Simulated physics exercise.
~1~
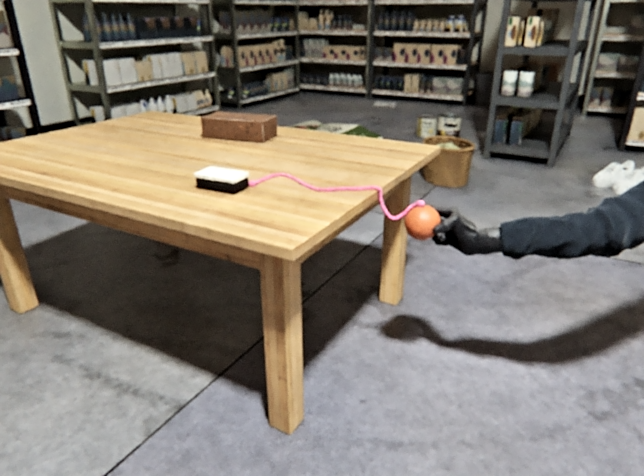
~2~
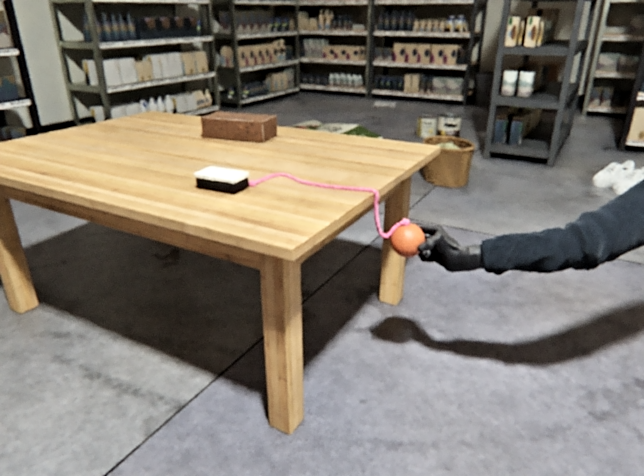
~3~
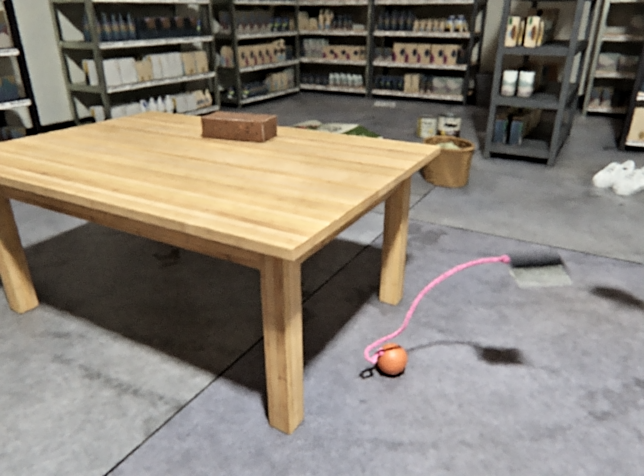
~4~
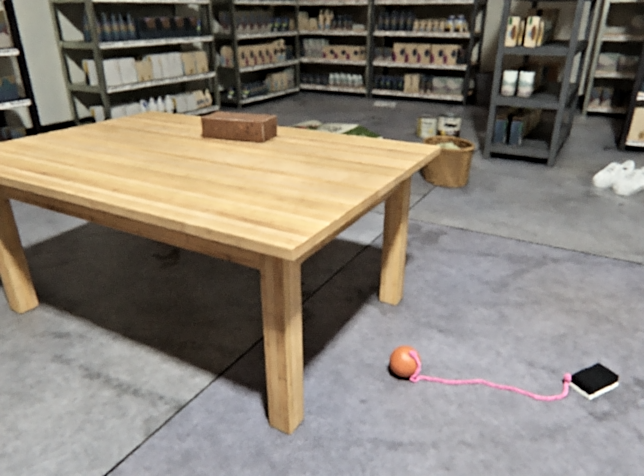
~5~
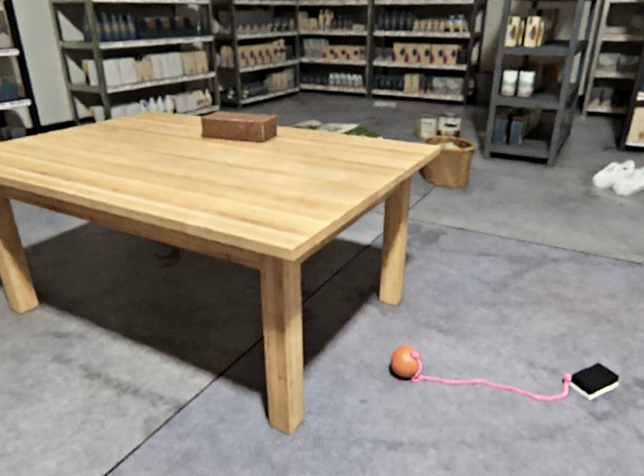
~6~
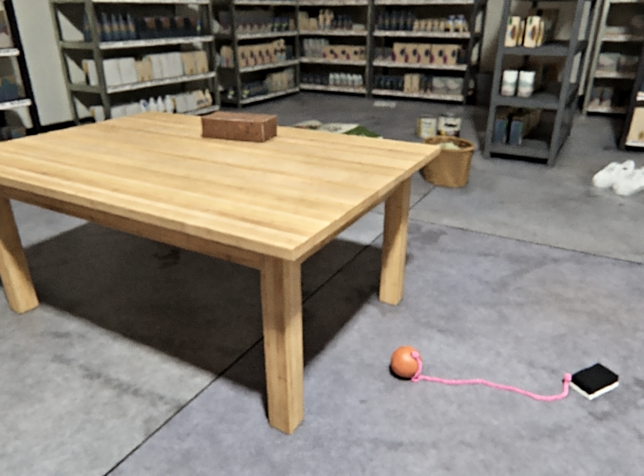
We see a gloved hand holding an orange ball on a pink cord beside a wooden table, then letting go. The ball drops to the floor, pulling the attached sponge off the table, and both end up resting on the floor while the brick stays put.
